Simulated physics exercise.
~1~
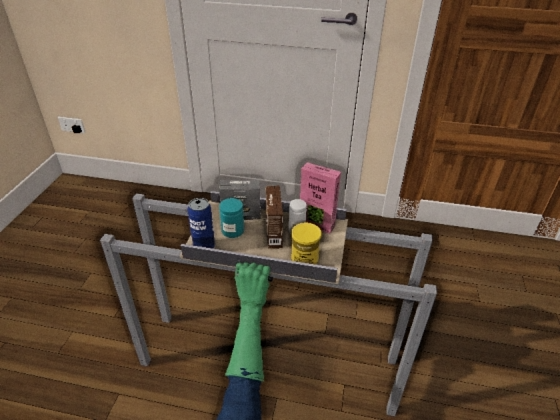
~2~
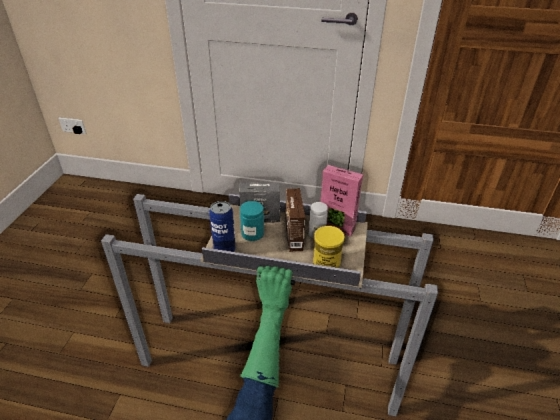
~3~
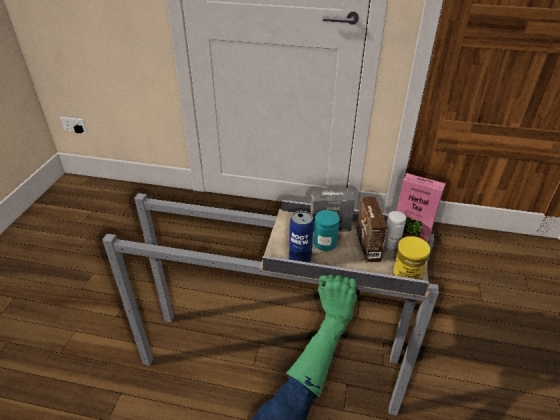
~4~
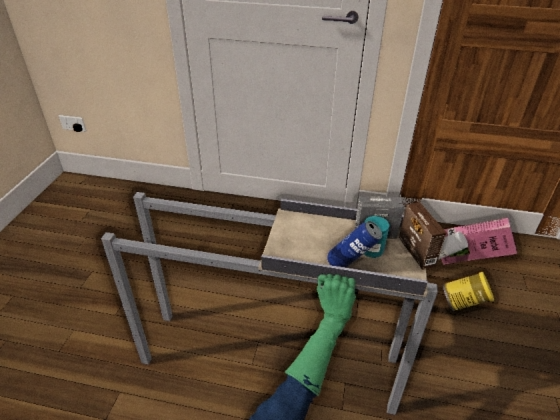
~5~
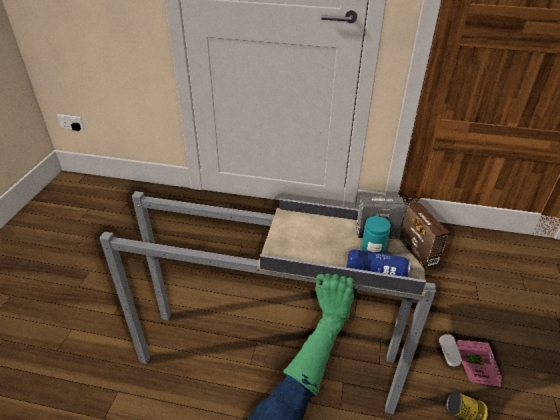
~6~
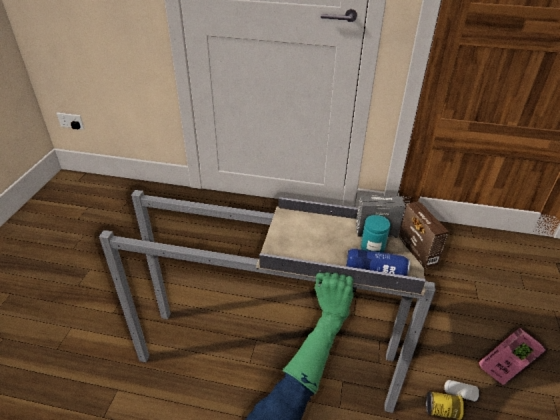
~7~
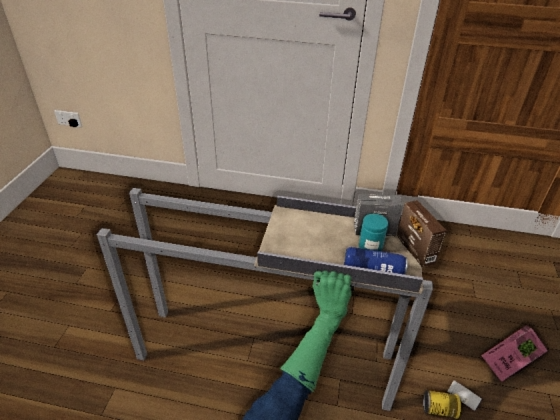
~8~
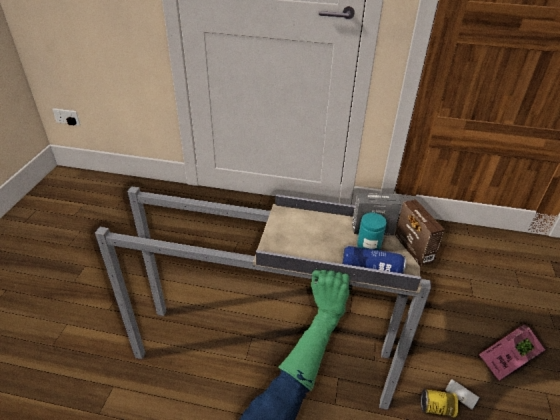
In a room with a wooden floor, a green-gloved hand slid a tray of groceries right along its rails until it stopped; the pink packet, yellow tin and white shaker fell to the floor, while the blue can toppled and stayed on the tray.
